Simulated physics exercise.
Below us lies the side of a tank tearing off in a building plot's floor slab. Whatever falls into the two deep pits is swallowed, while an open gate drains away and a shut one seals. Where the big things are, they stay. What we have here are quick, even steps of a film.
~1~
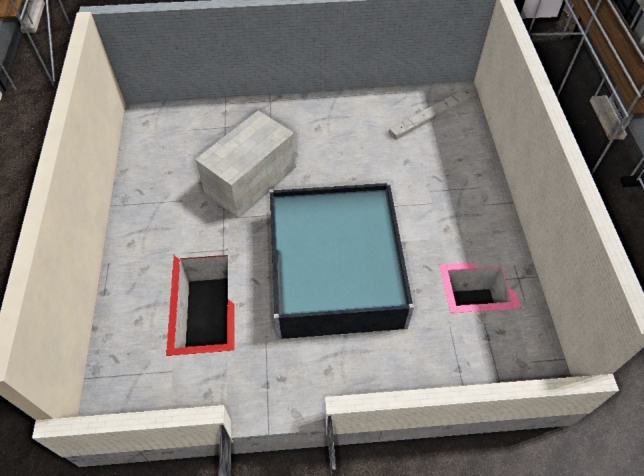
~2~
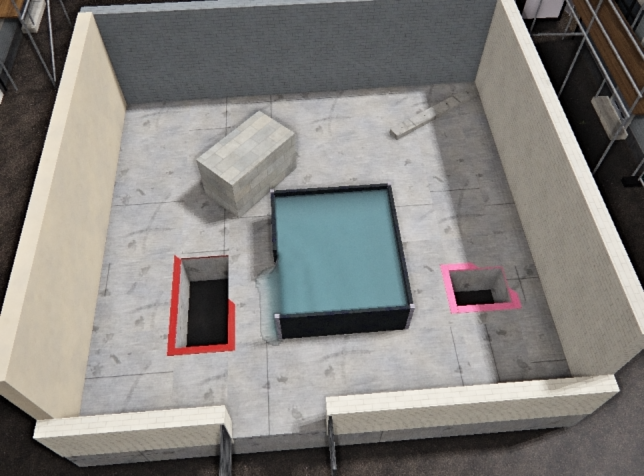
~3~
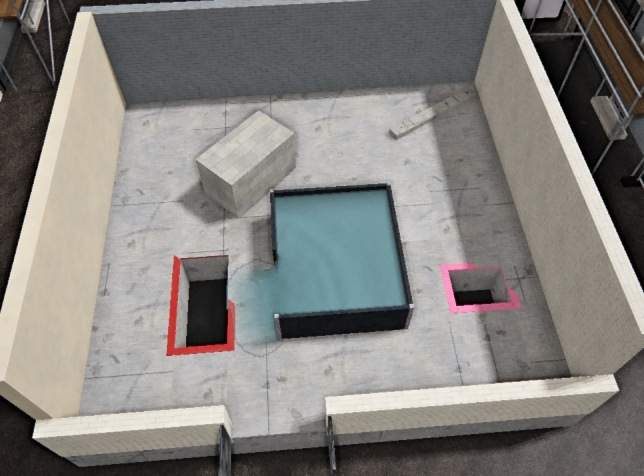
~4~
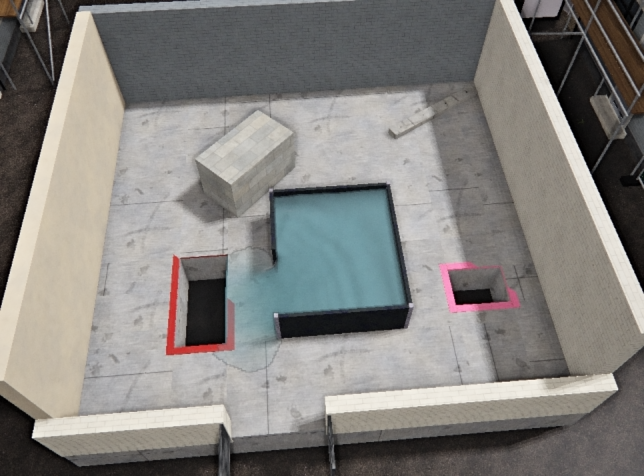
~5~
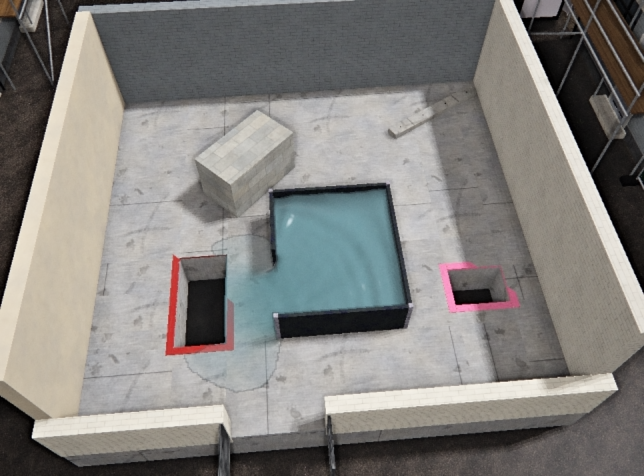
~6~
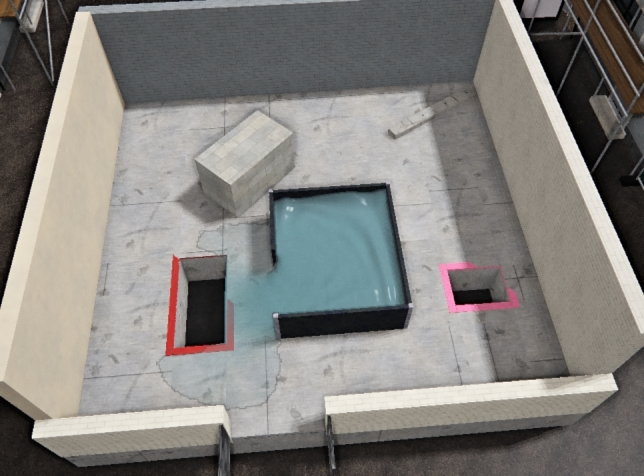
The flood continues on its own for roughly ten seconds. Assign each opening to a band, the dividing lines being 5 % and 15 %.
One by one: The gate gets shy of five per cent; the pink pit gets shy of five per cent; the red pit gets in excess of fifteen per cent.
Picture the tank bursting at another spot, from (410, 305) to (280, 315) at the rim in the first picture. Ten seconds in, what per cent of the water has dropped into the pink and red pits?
I'd say the pink pit gets around 15 percent and the red pit around 2 percent.
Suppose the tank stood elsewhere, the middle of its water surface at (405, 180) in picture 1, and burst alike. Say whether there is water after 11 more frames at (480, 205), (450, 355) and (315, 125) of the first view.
Taking them as they were asked, they come out bone dry, bone dry, bone dry.
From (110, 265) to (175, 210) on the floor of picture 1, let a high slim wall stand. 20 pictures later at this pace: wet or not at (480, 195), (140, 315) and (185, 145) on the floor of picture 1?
Taking the three spots in the order asked, they are bone-dry, waterlogged and bone-dry.
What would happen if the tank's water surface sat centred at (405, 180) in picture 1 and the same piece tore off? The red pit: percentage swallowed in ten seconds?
Red: 50 %.
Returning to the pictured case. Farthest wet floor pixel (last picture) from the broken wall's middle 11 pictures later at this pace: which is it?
Farthest reach: About (76, 434).
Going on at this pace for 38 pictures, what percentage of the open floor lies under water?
About 30 per cent.
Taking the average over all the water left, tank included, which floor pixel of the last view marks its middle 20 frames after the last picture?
My reading is close to (289, 288).
A moment on, water covers 10 % of the floor; the gate 0 %, the pink pit 0 %, the red pit 17 %.
Next, water covers 10 % of the floor; the gate 0 %, the pink pit 0 %, the red pit 30 %.
Then, water covers 15 % of the floor; the gate 0 %, the pink pit 0 %, the red pit 43 %.
Later, water covers 30 % of the floor; the gate 1 %, the pink pit 0 %, the red pit 58 %.
In the end, water covers 35 % of the floor; the gate 1 %, the pink pit 0 %, the red pit 70 %.
